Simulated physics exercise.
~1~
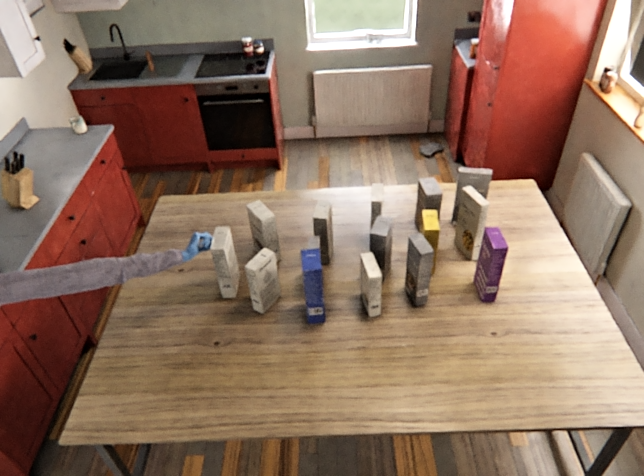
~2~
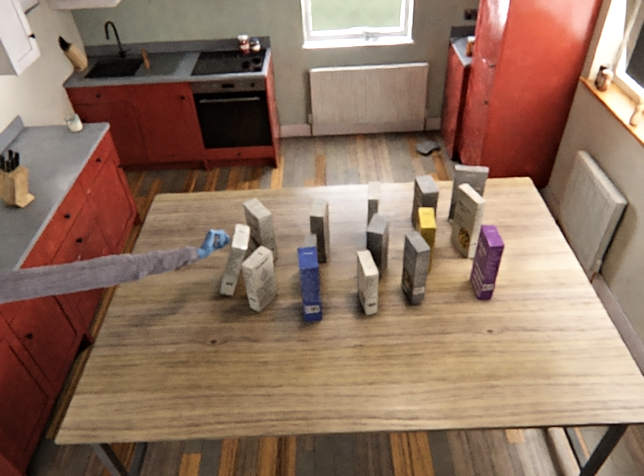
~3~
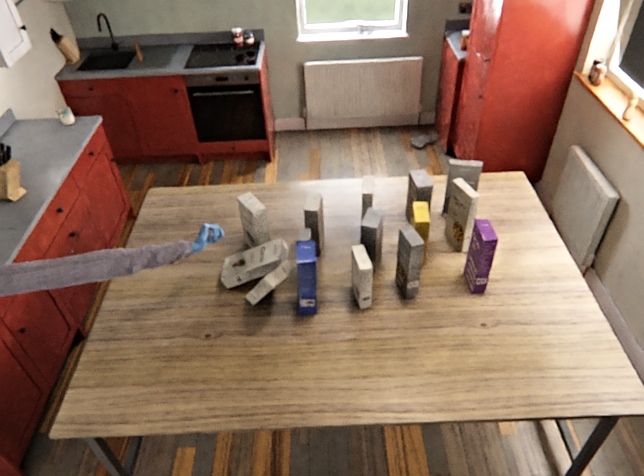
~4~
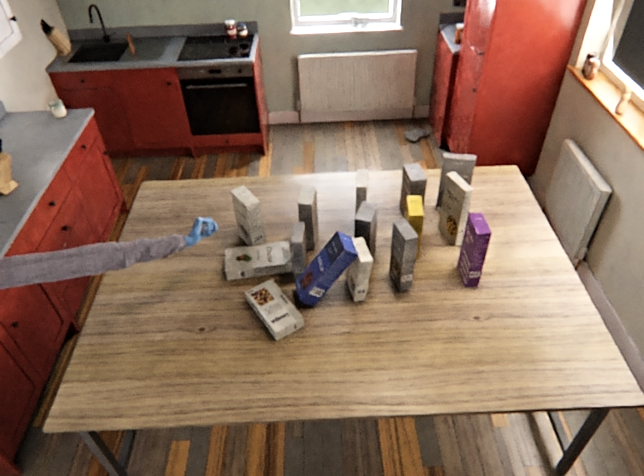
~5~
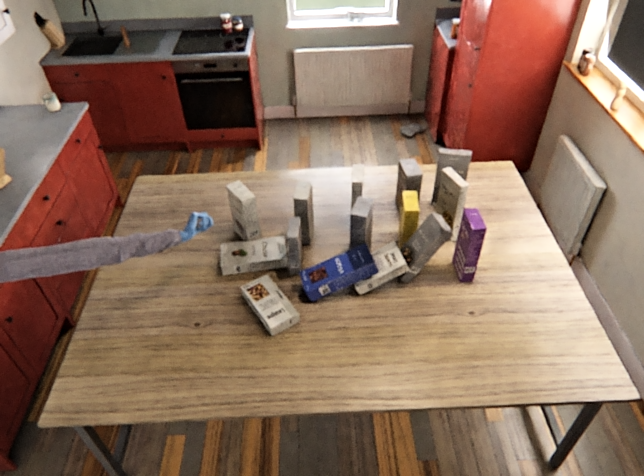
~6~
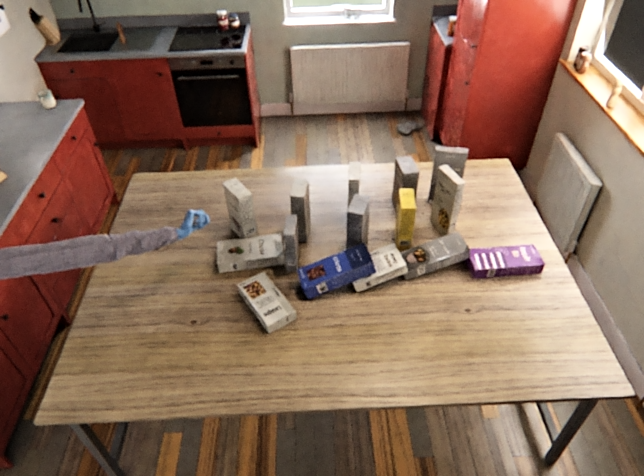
The clip opens on a wooden table in a kitchen with red cabinets, where upright boxes stand scattered and a blue-gloved hand reaches in from the left. The hand pushes the nearest pale box, which leans to the right and topples against a neighbouring pale box. That second box falls toward the front of the table as the blue box tips right. The blue box drops flat, knocking over a pale box, which sends a grey one leaning. Finally the purple box falls to the right and lies flat, while the yellow box and several others behind stay standing.
